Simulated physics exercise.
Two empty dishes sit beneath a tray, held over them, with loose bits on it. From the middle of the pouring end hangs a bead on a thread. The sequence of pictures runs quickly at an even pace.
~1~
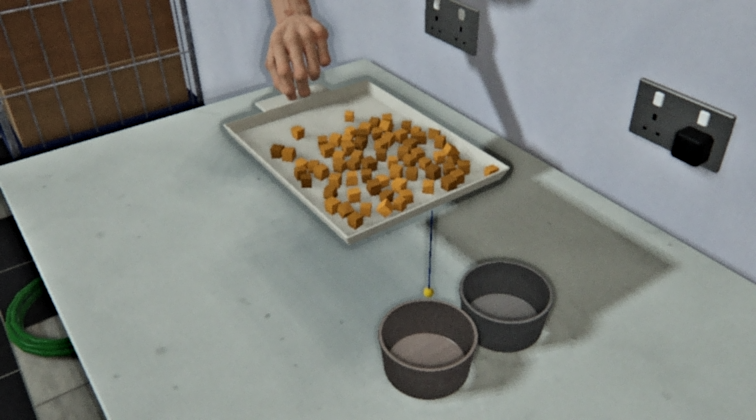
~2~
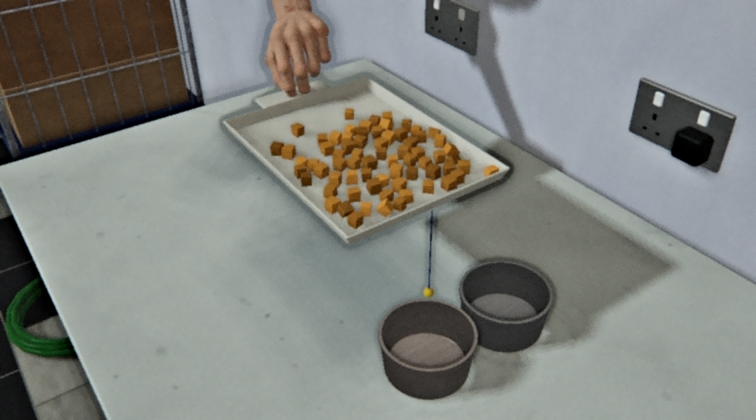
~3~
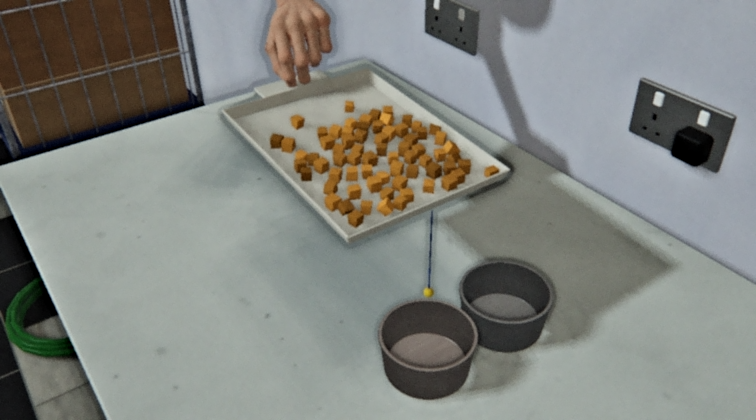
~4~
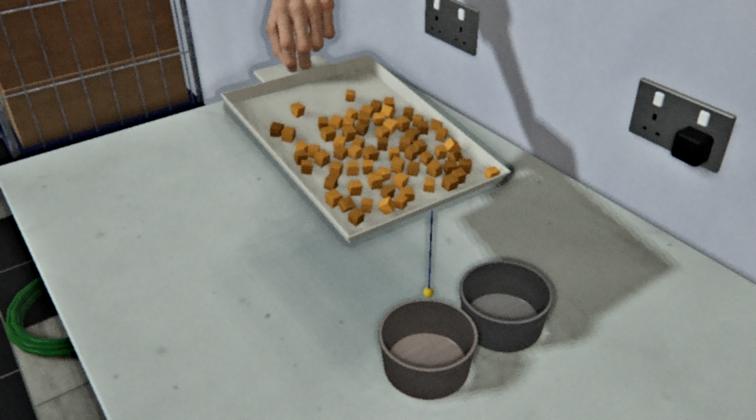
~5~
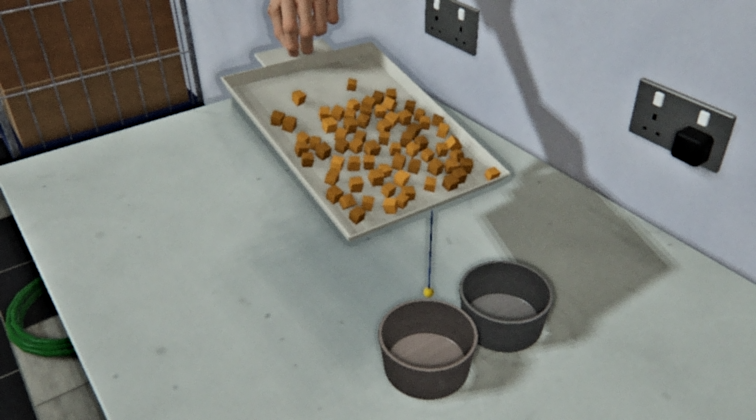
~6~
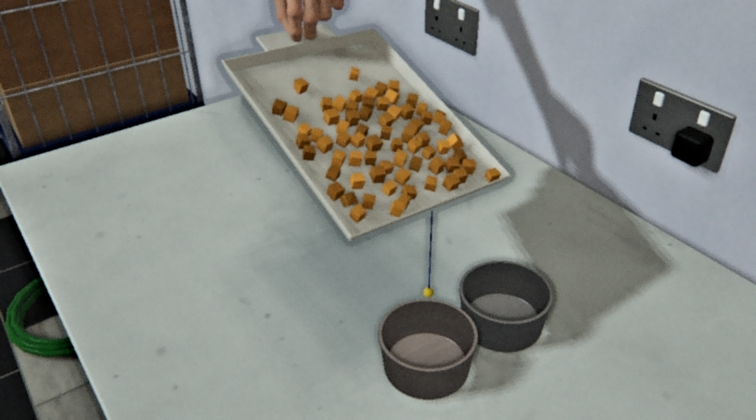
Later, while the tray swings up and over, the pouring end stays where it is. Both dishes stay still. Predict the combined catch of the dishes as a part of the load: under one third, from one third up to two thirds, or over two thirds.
Looks to me like the dishes keep more than two parts in three.
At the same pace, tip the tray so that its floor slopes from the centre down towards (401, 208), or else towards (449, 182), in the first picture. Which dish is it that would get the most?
So, first the one on the left side, and second the one on the right side.
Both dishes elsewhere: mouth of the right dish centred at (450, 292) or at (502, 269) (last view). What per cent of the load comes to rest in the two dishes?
First position: Some 20 %; second position: Some 40 %.
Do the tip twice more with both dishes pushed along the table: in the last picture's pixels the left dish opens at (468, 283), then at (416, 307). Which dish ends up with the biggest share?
In turn: Left; the dish on the right.
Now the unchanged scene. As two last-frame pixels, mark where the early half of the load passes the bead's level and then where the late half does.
First close to (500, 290), next close to (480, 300).
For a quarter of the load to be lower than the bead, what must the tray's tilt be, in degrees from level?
Somewhere near 100 degrees, I'd say.
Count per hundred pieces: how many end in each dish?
So the left dish keeps 30 per cent, and the right one keeps 60 per cent.
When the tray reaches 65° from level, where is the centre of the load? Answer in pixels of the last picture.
Centre estimate: (445, 170).
Shortly afterwards, tray tipped steeply; all but a few on the tray; only a few in the right dish; only a few in the air.
Next, tray tipped past a quarter turn; near a quarter in the left dish; near half in the right dish; a little outside both; near a quarter in the air.
Some moments later, tray tipped past a quarter turn; near a third in the left dish; near half in the right dish; a little outside both.
In the end, tray tipped past a quarter turn; near a third in the left dish; near half in the right dish; a little outside both.
